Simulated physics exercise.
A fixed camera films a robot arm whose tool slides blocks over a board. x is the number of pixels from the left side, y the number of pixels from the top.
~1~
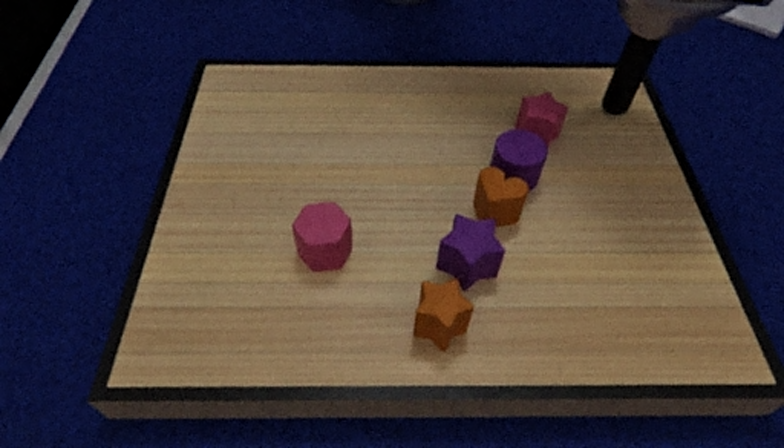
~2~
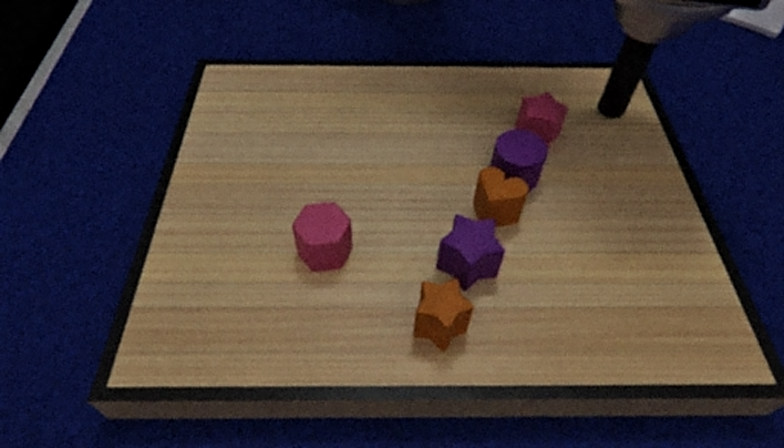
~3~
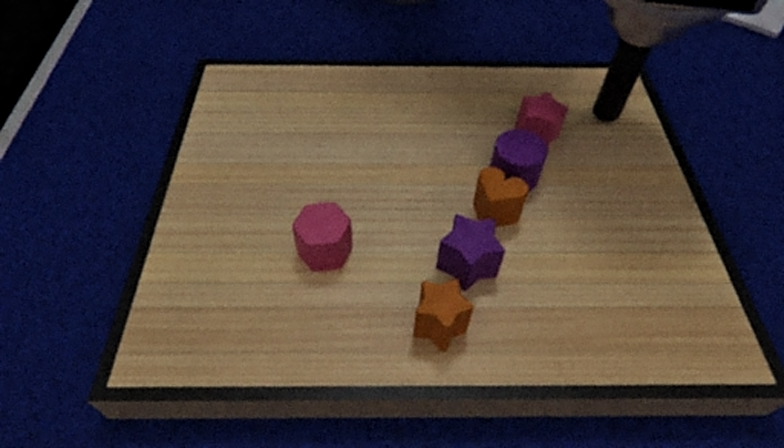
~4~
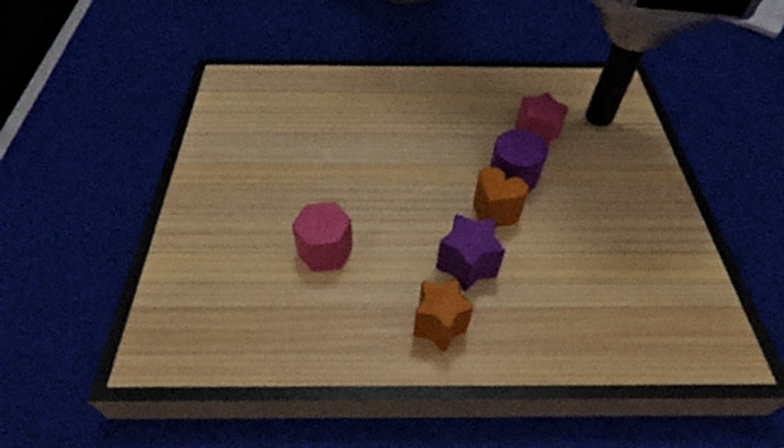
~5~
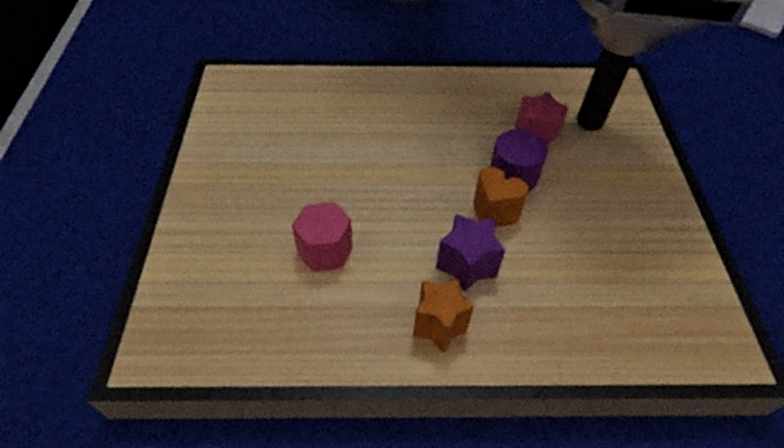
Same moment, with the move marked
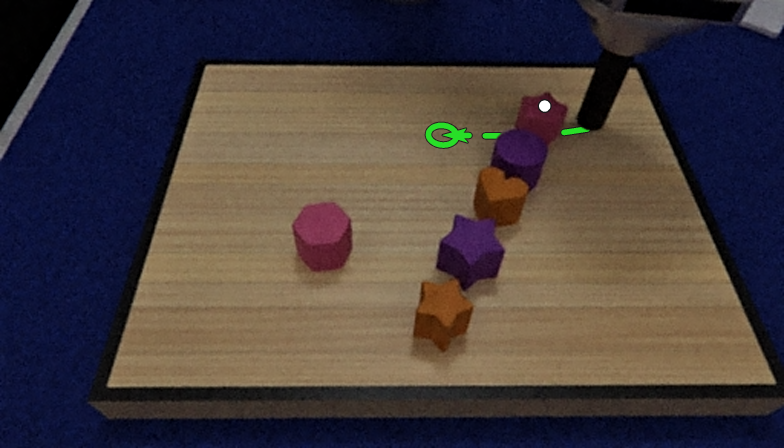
A dark rod-like tool, hanging from a grey machine part at the upper right, stands over a pale wooden board with black edges on a blue surface, seen from above at an angle. A pink star, purple cylinder, orange heart, purple star and orange star run diagonally down the board, with a pink block to their left. The tool shifts slightly left and downward, while the blocks and camera stay still.
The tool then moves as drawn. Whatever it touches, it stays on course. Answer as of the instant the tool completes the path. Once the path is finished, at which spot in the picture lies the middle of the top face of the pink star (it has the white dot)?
Expect it around (414, 107).
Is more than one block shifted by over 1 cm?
In short: No.
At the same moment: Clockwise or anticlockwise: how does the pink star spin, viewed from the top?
It twists with the clock when seen from above.
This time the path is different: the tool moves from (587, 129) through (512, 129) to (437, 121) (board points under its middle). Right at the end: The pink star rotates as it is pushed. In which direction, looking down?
The sense of turning is anti-clockwise.
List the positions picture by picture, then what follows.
Lower end of the tool at (614, 107), tops of blocks, purple cylinder at (522, 147), pink star at (545, 106), in the first frame.
Tool at (610, 111), blocks as before, in the second frame.
Tool at (605, 114), blocks as before, in the third frame.
Tool at (598, 118), blocks as before, in the fourth frame.
Tool at (590, 123), purple cylinder at (522, 147), pink star at (545, 106), in the fifth frame.
The drawn path runs from (587, 129) over (541, 135) and (492, 136) to (442, 135); the dot is on the pink star.
The first path, step by step. One third of the way, tool at (542, 129); pink star at (513, 107), turned 15° clockwise.
Two thirds of the way, tool at (492, 130); pink star at (466, 108), turned 30° clockwise.
At the end, tool at (443, 129); purple cylinder not moved; pink star at (414, 107), turned 30° clockwise.
